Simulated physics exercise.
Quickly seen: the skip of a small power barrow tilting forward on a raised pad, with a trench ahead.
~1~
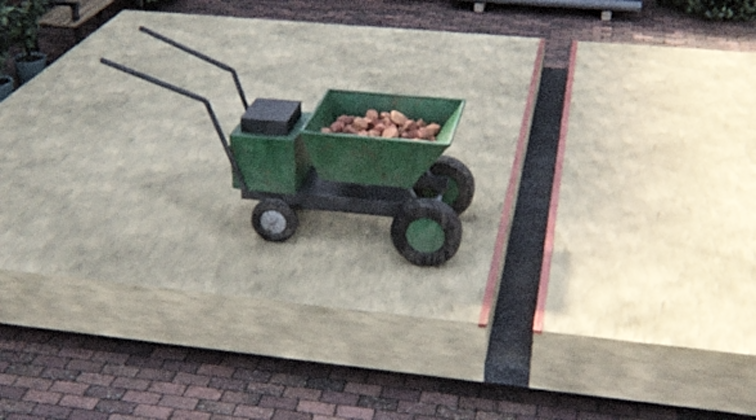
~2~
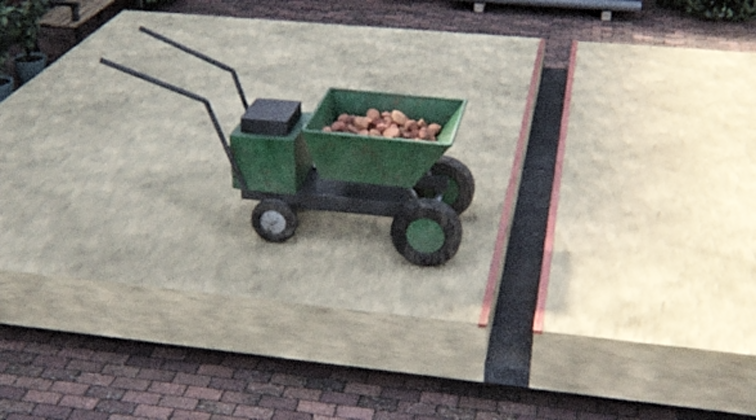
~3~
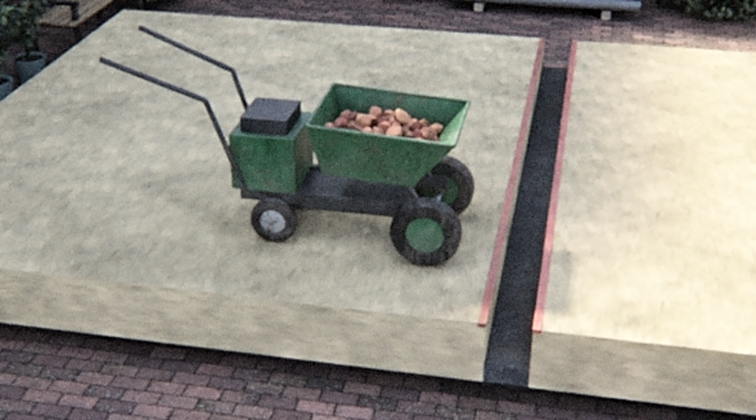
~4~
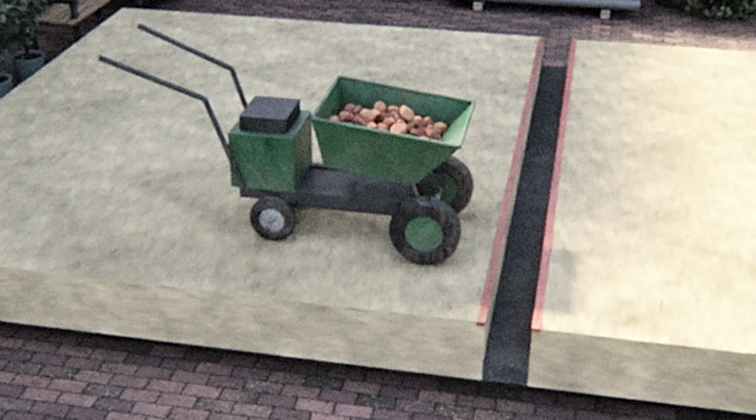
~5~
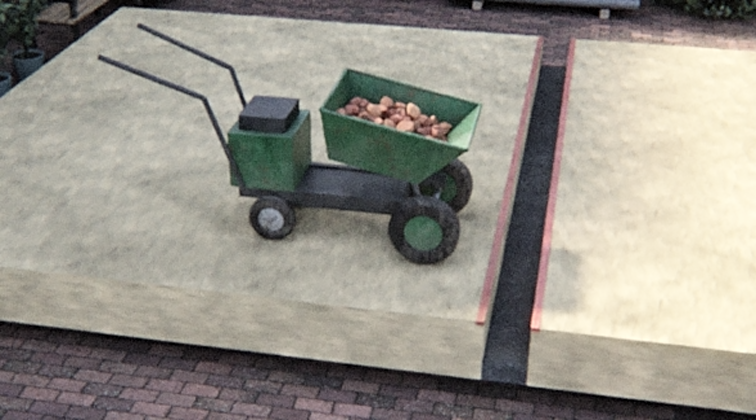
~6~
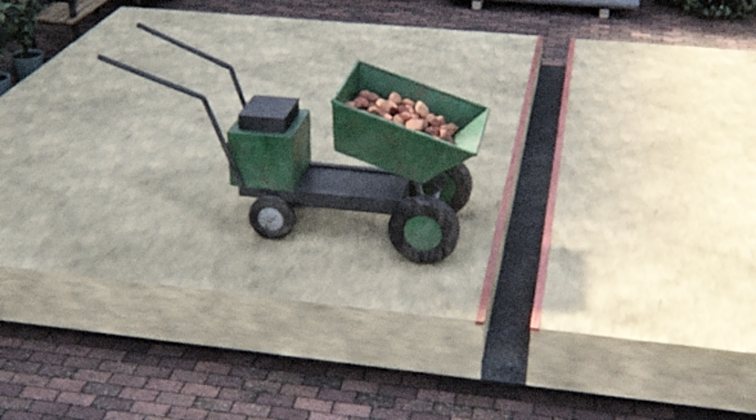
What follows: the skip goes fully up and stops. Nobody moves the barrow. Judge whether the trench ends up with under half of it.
I expect a minority of the load to land in the trench.
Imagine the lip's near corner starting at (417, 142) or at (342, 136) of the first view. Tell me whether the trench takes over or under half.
Place one, the greater portion; place two, the lesser portion.
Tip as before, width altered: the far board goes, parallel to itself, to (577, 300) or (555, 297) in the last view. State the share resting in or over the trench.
About 90 and 50 per cent.
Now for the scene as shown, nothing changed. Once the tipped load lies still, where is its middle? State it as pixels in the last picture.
Near (573, 245), more or less.
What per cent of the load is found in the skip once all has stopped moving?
It comes out at some 0 in a hundred.
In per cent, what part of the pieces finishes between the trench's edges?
Roughly 30 in a hundred.
Soon, skip tipped steeply; all in the skip.
A while on, skip tipped right over; most in the skip; a stray few in or heaped over the trench; a small part beyond it; a stray few falling.
Towards the end, skip tipped right over; a small part in the skip; a small part in or heaped over the trench; most beyond it.
Finally, skip tipped right over; about a quarter in or heaped over the trench; most beyond it.
